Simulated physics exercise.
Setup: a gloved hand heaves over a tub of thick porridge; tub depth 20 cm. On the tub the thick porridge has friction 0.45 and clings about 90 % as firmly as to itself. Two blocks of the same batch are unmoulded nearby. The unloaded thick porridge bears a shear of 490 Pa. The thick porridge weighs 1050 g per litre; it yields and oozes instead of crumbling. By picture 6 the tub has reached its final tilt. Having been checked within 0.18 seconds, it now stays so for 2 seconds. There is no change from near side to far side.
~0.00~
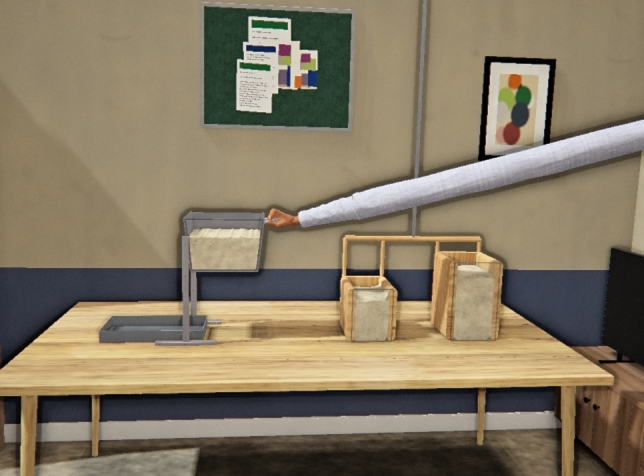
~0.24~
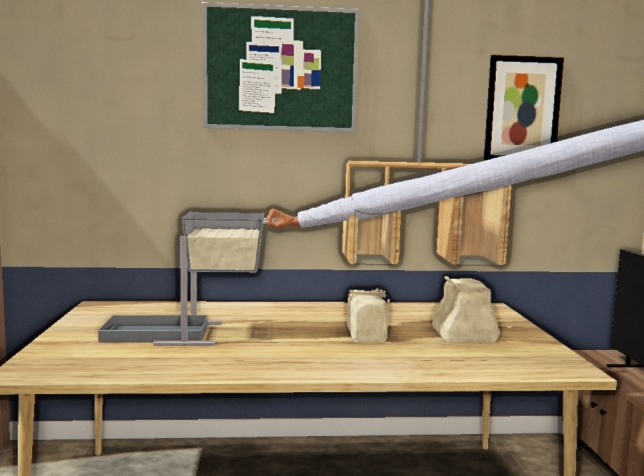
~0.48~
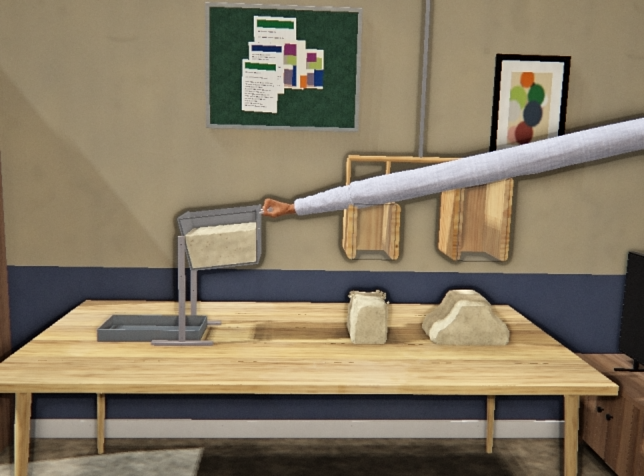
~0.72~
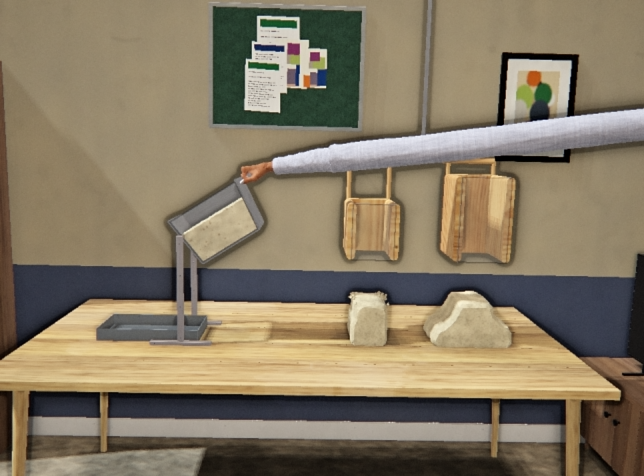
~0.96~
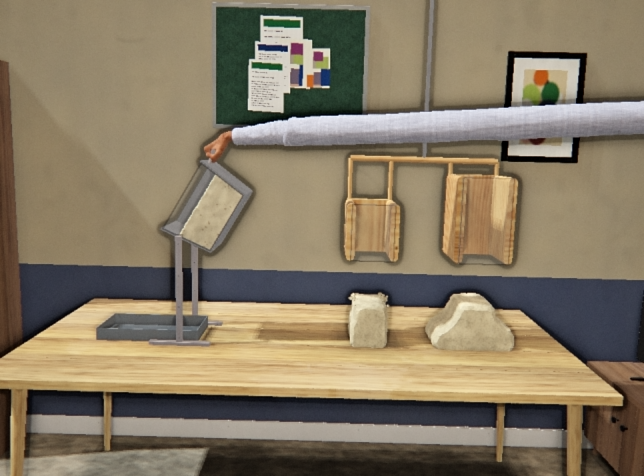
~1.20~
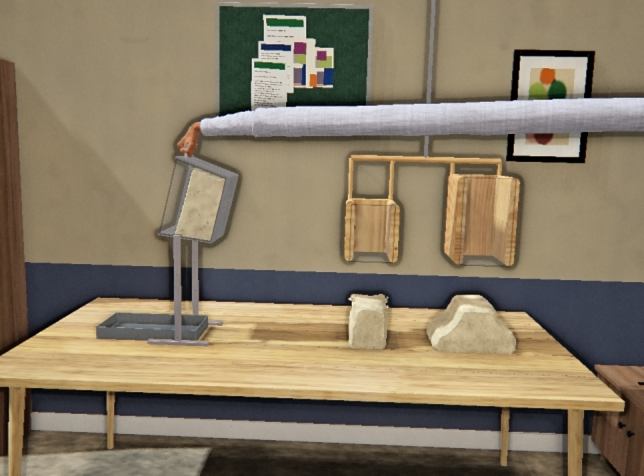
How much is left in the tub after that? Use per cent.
About 100 %.
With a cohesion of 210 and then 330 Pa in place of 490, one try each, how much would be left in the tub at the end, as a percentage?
You'd see 60 percent the first time and 75 percent the second.
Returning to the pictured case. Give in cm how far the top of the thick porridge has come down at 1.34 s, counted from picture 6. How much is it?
Roughly 1 cm.
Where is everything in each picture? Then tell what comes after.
Handle-side rim at (262, 219), tilt 0 degrees; top of the thick porridge at (216, 237); blocks stand 18 cm, 28 cm (left to right), in the first frame.
Handle-side rim at (261, 220), tilt 0 degrees; top of the thick porridge at (214, 237); blocks stand 17 cm, 23 cm (left to right), in the second frame.
Handle-side rim at (256, 210), tilt 7 degrees; top of the thick porridge at (251, 229); blocks stand 17 cm, 18 cm (left to right), in the third frame.
Handle-side rim at (234, 181), tilt 33 degrees; top of the thick porridge at (240, 200); blocks stand 17 cm, 18 cm (left to right), in the fourth frame.
Handle-side rim at (200, 163), tilt 60 degrees; top of the thick porridge at (217, 177); blocks stand 17 cm, 18 cm (left to right), in the fifth frame.
Handle-side rim at (176, 159), tilt 76 degrees; top of the thick porridge at (196, 170); blocks stand 17 cm, 18 cm (left to right), in the sixth frame.
After 1.34 s, the tub is at 76 degrees and holds 100 %.
After 1.51 s, the tub is at 76 degrees and holds 100 %.
After 1.68 s, the tub is at 76 degrees and holds 100 %.
After 1.85 s, the tub is at 76 degrees and holds 100 %.
After 3.20 s, at the end, the tub is at 76 degrees and holds 100 %.
